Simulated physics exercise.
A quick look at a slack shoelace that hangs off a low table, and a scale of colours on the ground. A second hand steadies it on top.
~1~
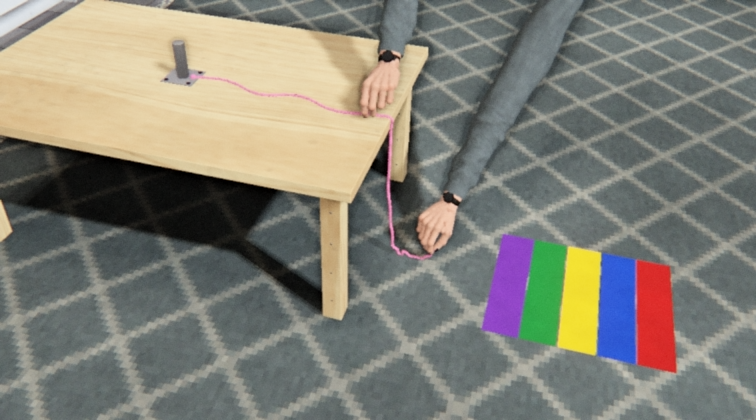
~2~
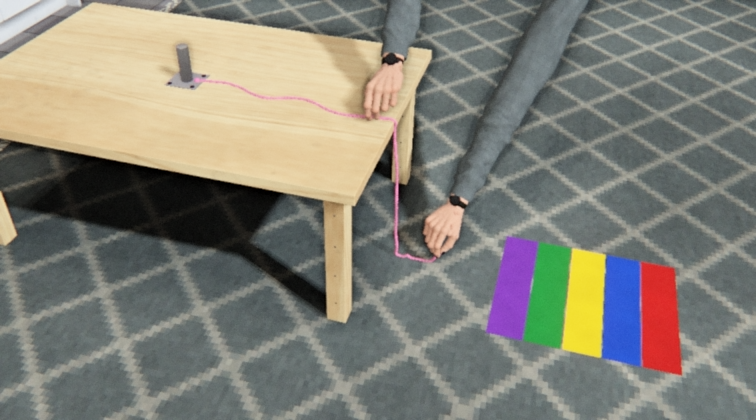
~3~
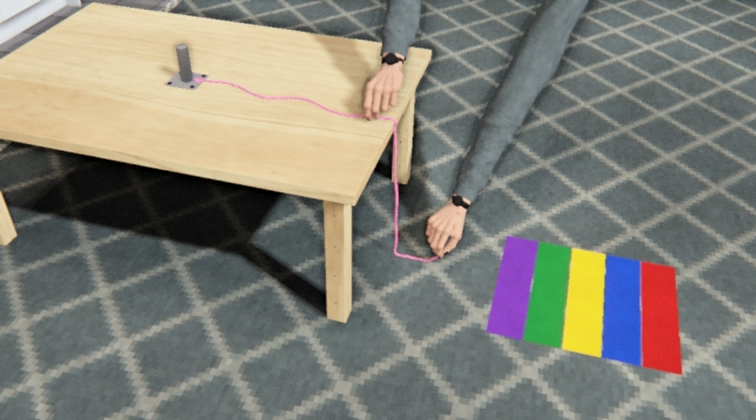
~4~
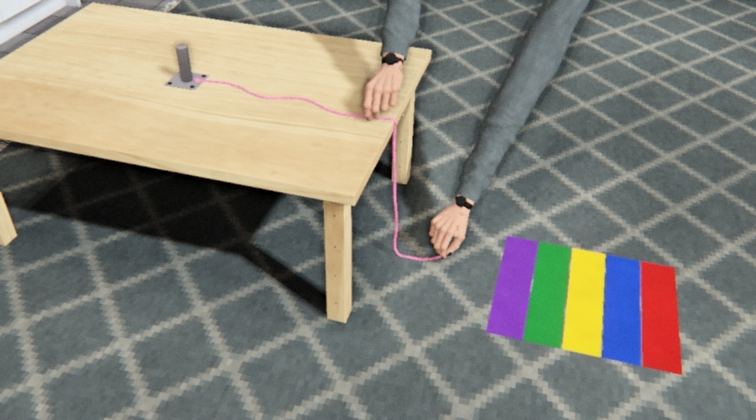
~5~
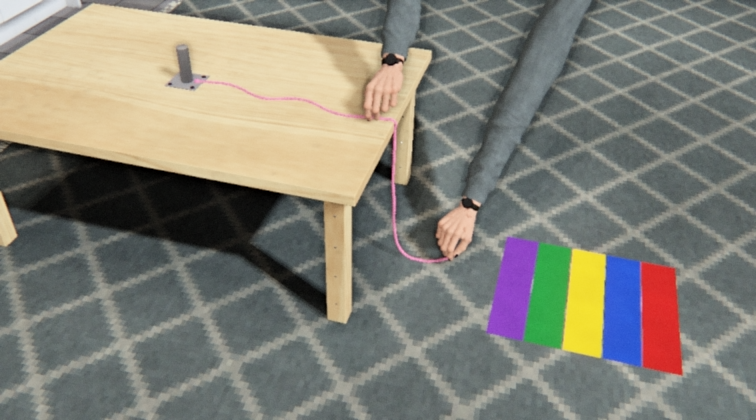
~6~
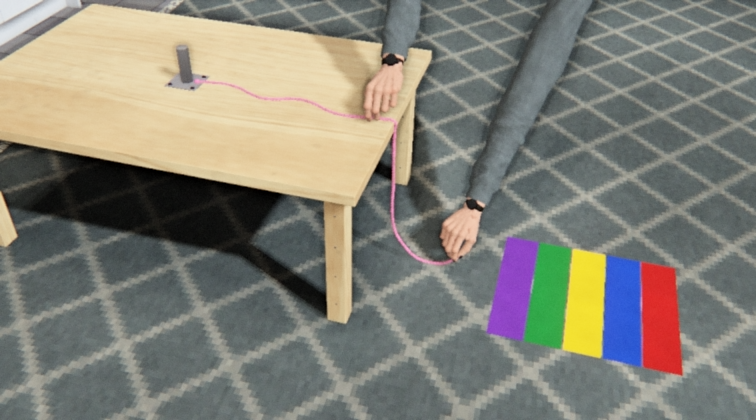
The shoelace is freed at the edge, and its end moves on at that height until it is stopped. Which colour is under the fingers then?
The end stops over the green strip.
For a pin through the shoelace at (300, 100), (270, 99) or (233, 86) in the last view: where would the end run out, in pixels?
Try by try, around (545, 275), (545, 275) and (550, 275).
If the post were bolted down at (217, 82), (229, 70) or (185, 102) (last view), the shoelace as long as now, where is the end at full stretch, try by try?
In that order: (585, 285), (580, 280) and (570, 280).
A little later, end near (486, 263); short of the strips.
Next, end near (527, 271); over purple.
When it is tight, end near (552, 276); over green. It gets as far as the green strip.
